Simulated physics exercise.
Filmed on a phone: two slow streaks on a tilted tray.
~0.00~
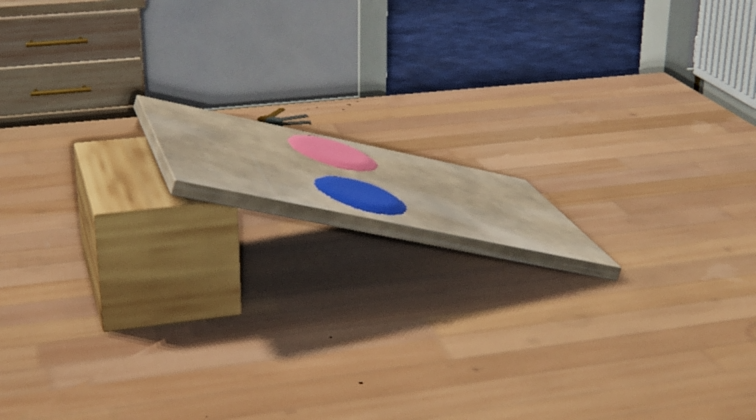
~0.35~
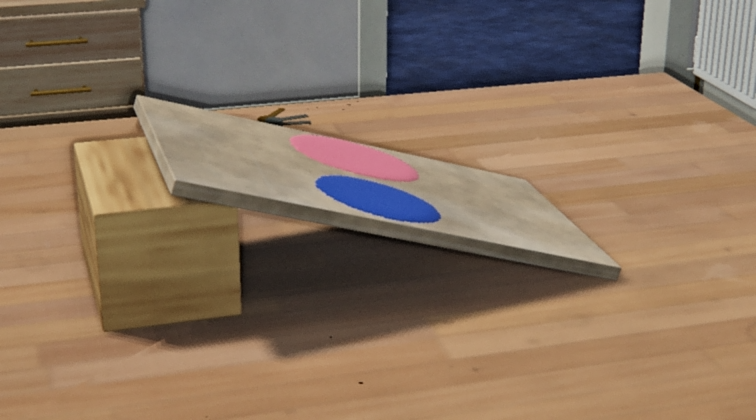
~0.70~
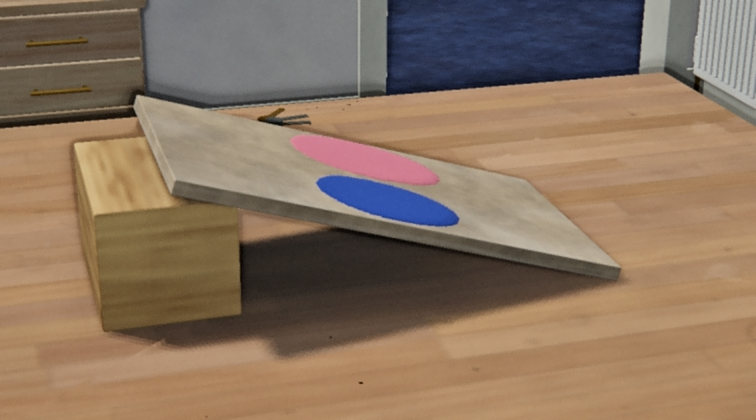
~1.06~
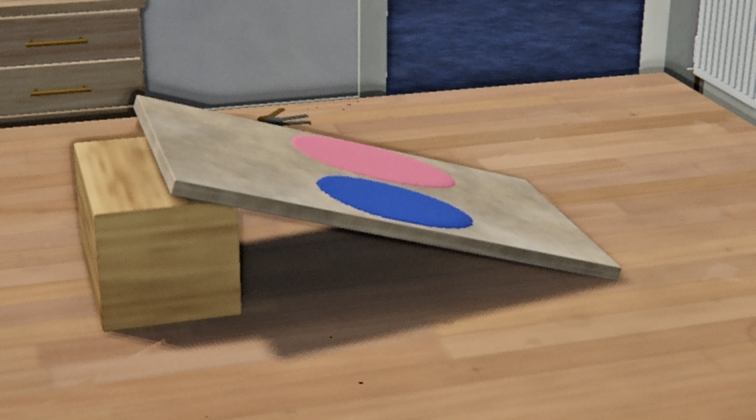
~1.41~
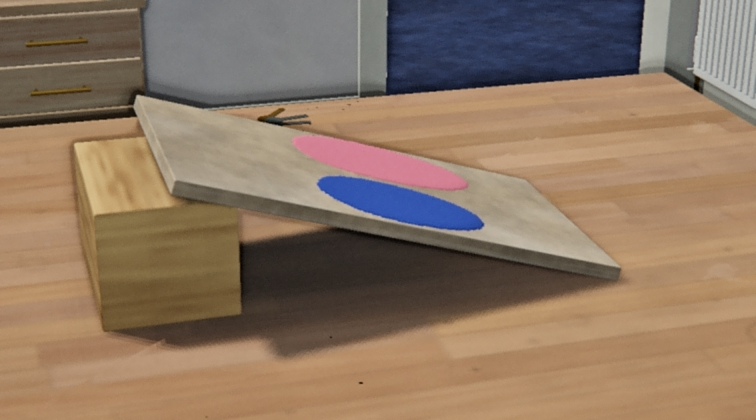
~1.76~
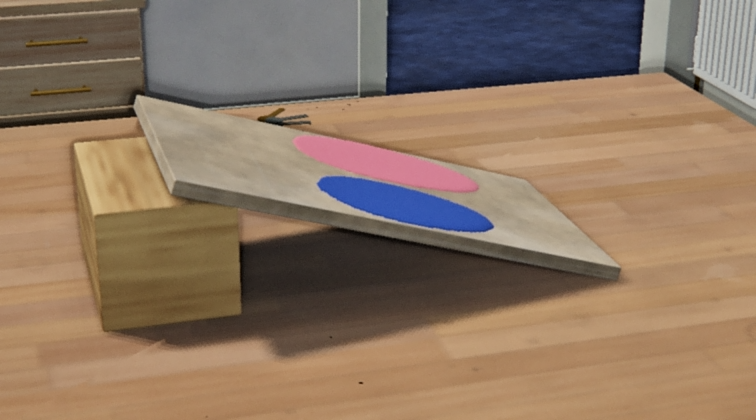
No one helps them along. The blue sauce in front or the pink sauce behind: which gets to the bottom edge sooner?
It is the back one.
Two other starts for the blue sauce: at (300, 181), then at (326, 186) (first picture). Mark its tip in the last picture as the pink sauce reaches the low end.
Around (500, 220) in the first try, (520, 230) in the second.
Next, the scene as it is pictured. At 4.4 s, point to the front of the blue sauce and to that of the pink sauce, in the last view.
About (534, 229) and (528, 193).
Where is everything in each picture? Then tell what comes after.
Tip of the blue sauce half way down; tip of the pink sauce (365, 158) half way down, in the first picture.
Tip of the blue sauce (425, 206) half way down; tip of the pink sauce three quarters of the way down, in the second picture.
Tip of the blue sauce three quarters of the way down; tip of the pink sauce (428, 172) three quarters of the way down, in the third picture.
Tip of the blue sauce (460, 214) three quarters of the way down; tip of the pink sauce three quarters of the way down, in the fourth picture.
Tip of the blue sauce three quarters of the way down; tip of the pink sauce (456, 178) three quarters of the way down, in the fifth picture.
Tip of the blue sauce (479, 217) three quarters of the way down; tip of the pink sauce three quarters of the way down, in the sixth picture.
After 3.2 s, the blue sauce is three quarters of the way down; the pink sauce is close to the edge.
After 5.3 s, the blue sauce is close to the edge; the pink sauce is at the low edge.
